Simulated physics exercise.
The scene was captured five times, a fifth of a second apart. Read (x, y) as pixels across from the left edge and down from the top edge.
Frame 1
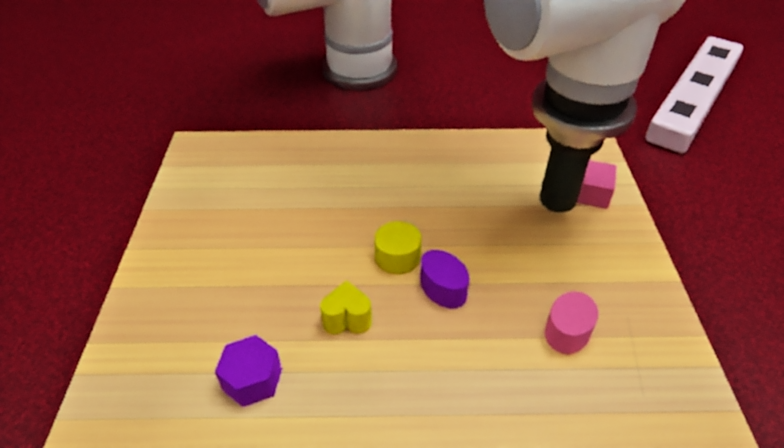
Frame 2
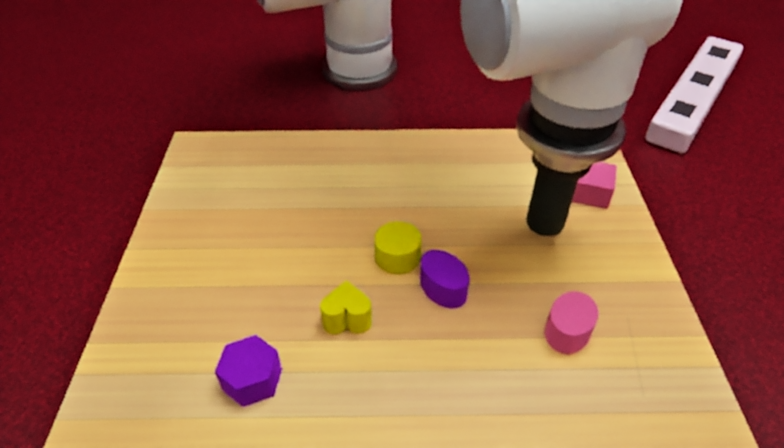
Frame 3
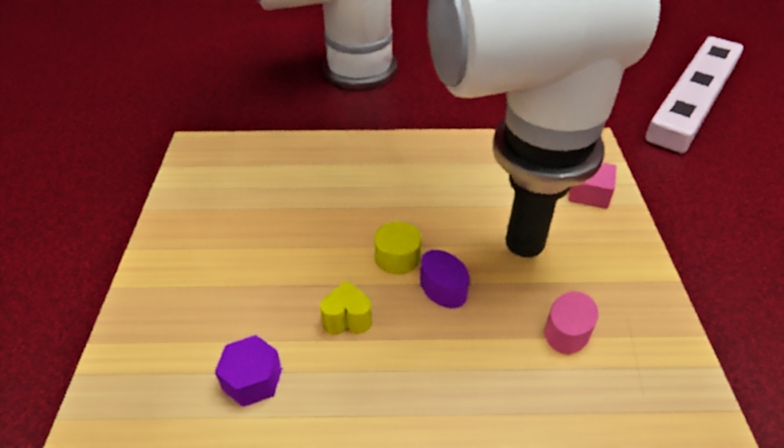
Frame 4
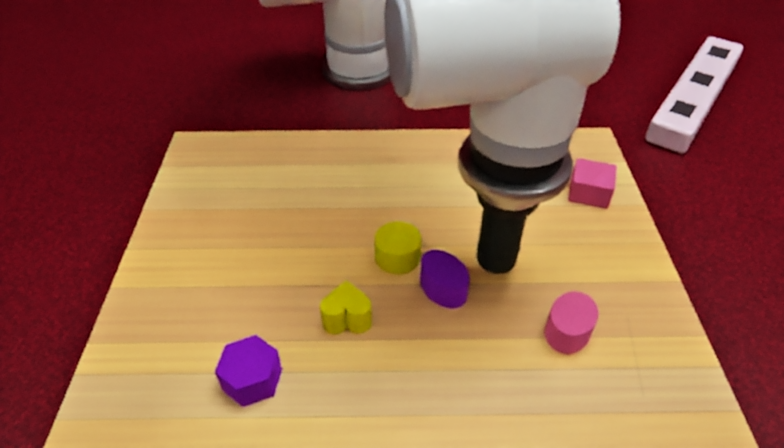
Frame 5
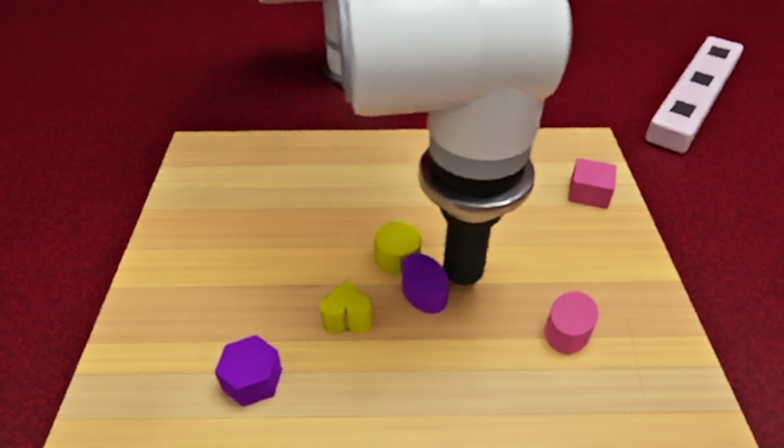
A pale wooden board lies on a dark red surface, seen from above at an angle by a camera that stays still. On it sit a purple hexagonal block at lower left, a yellow heart and yellow cylinder near the middle beside a purple oval, and pink blocks at right. A white robot arm moves its black stick leftward and toward the viewer, then nudges the oval slightly left.
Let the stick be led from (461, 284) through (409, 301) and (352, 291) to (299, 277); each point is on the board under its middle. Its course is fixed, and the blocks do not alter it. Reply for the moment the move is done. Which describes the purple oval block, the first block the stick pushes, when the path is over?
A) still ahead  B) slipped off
B.
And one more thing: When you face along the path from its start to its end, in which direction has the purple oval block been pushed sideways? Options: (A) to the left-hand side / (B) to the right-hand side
A: To the left-hand side.
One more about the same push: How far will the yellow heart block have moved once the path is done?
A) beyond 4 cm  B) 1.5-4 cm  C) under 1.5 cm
That would be A.
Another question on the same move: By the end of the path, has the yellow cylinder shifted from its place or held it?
By the last moment, the yellow cylinder will still be in its place.
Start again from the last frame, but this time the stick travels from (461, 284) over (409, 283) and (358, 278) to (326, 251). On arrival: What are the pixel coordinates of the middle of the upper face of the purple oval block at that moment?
Just about (337, 288).
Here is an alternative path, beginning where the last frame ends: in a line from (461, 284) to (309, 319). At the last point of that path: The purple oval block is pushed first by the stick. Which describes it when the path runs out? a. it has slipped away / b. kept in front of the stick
b - kept in front of the stick.
What follows on the original path. One third of the way, stick (409, 288); yellow heart block (333, 304); purple oval block (367, 286), turned 10° clockwise.
Two thirds of the way, stick (350, 278); yellow heart block (292, 318), turned 20° anticlockwise; purple oval block (310, 288), turned 30° anticlockwise.
At the end, stick (297, 264); yellow heart block (282, 321), turned 50° anticlockwise; yellow cylinder unmoved; purple oval block (275, 289), turned 70° anticlockwise.
